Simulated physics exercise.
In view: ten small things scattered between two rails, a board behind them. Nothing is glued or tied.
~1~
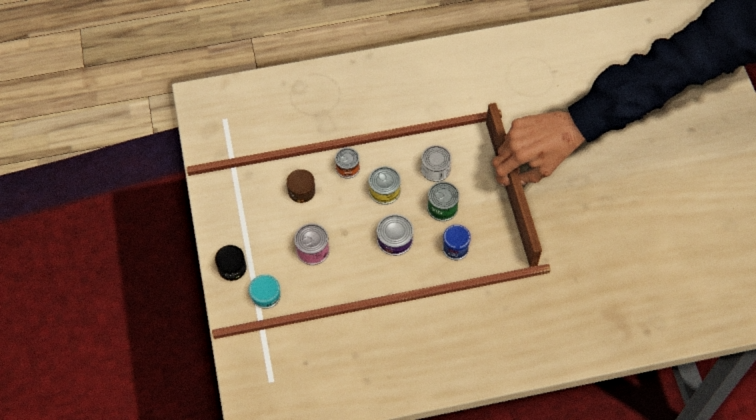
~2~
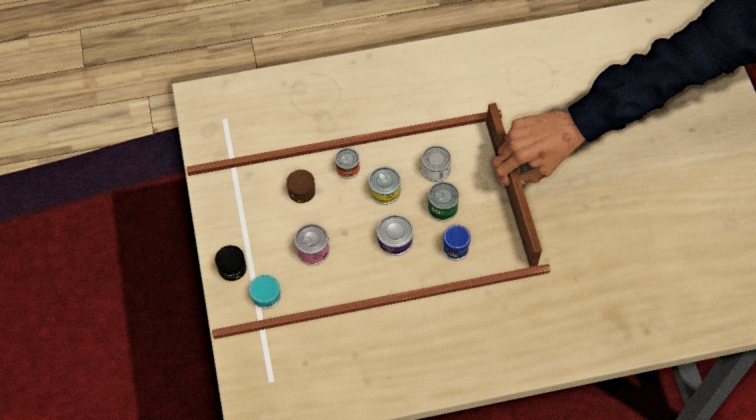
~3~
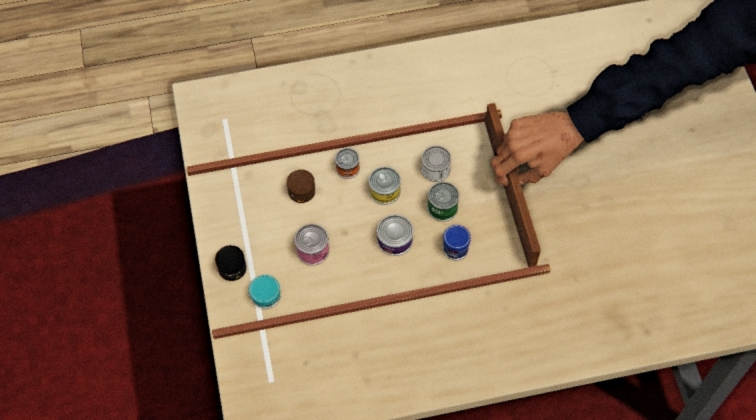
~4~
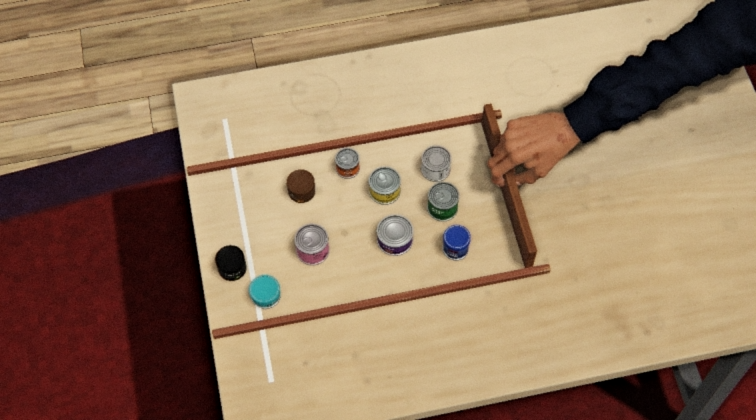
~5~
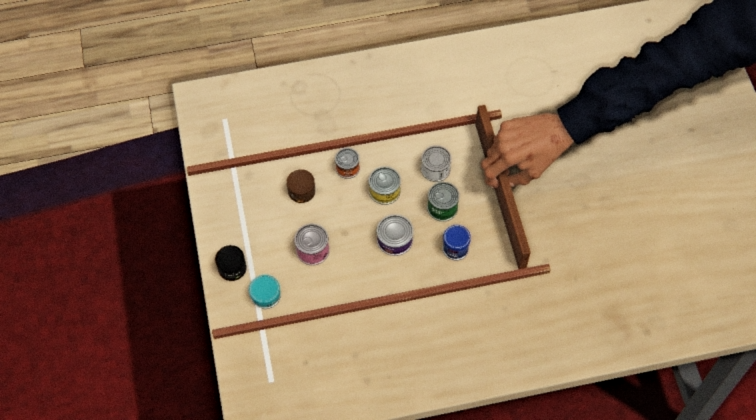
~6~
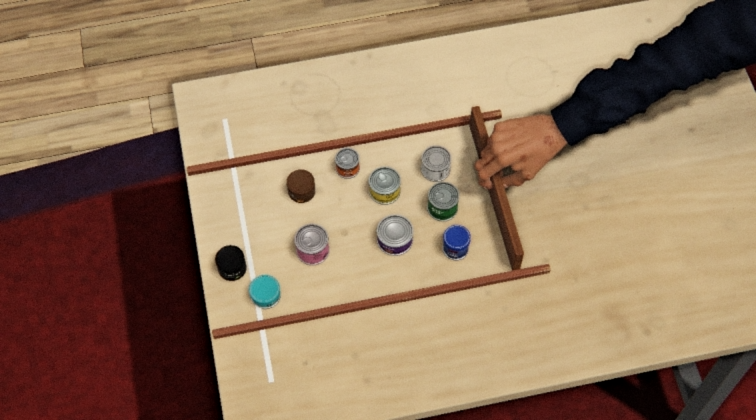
On a wooden tabletop, a hand slides a dark board slightly left between two rails toward scattered small pots, which stay still.
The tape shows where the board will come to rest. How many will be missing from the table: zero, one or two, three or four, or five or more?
In the end the number that fall off is one or two.
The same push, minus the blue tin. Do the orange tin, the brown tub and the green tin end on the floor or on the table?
The orange tin holds on; the brown tub does not fall; the green tin does not fall.
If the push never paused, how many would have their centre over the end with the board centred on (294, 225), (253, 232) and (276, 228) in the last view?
Past the end: 0, 1 and 0.
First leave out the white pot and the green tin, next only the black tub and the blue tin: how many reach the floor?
2 in the first case, 0 in the second.
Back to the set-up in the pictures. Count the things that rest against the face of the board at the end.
5 of them.
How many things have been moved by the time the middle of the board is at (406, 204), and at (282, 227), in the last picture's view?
First 5, then 10.
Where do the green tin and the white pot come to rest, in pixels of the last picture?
About (231, 239), and the other about (224, 200).
Soon after, none off yet; black tub at rest near (231, 263); turquoise tin at rest near (265, 292); pink pot at rest near (312, 245).
In the end, the number that fall off is one or two; gone, black tub.
